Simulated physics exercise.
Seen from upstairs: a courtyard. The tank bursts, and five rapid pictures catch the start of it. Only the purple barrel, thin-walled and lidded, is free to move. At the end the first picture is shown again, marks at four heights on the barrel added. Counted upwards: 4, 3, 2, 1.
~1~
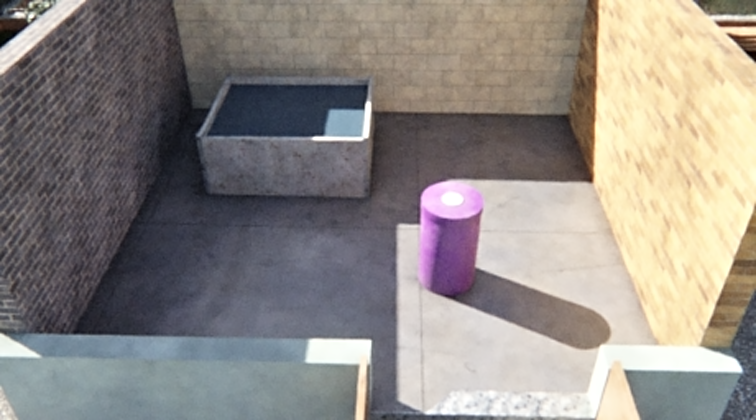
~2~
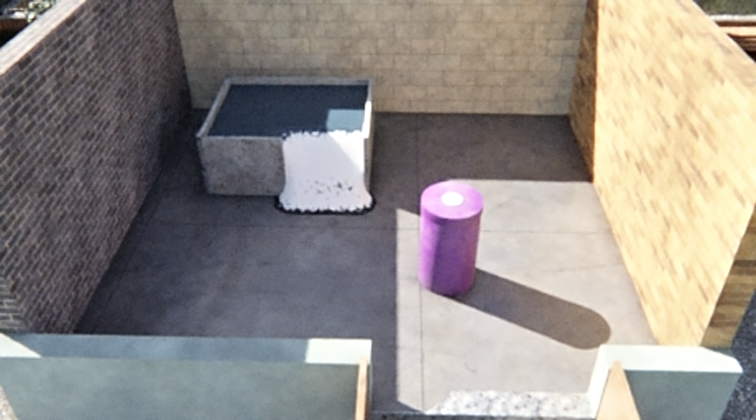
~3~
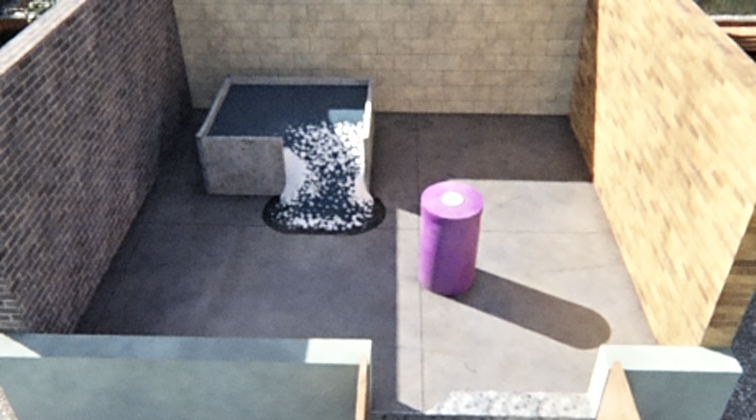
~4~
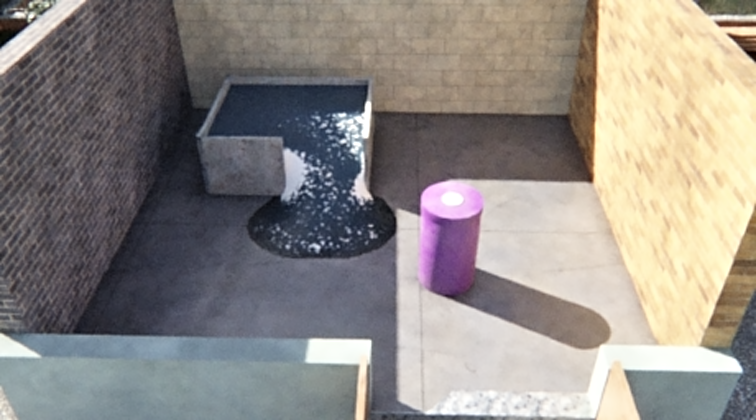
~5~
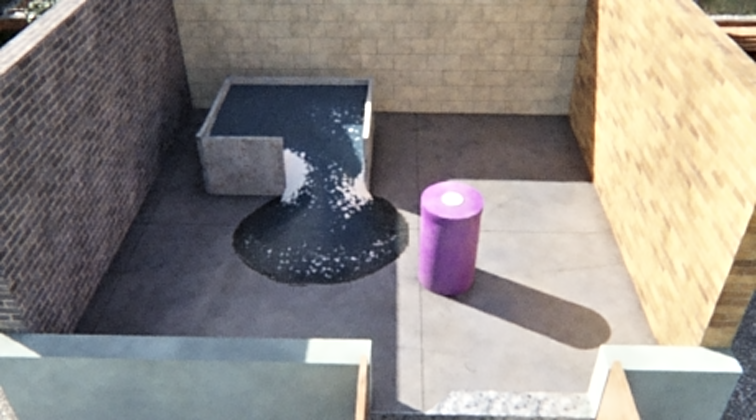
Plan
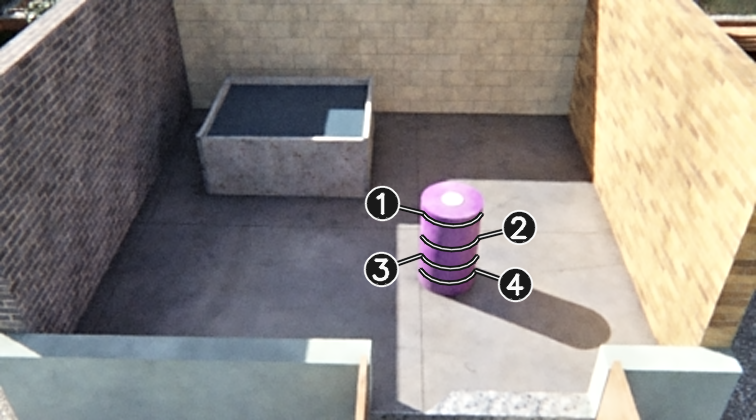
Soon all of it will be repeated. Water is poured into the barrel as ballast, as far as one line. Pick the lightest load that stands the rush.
Go for 3.
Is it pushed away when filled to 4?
Yes.
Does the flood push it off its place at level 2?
No, not at all.
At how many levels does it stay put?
Three of them.
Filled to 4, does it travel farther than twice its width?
No.
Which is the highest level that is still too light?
4 it is.
In white, 1 at (453, 226); 2 at (451, 249); 3 at (450, 268); 4 at (449, 283); from the bottom up 4, 3, 2, 1.
Choosing 1, it does not move.
Choosing 2, it does not move.
Choosing 3, it does not move.
Choosing 4, it is pushed about its own width away.
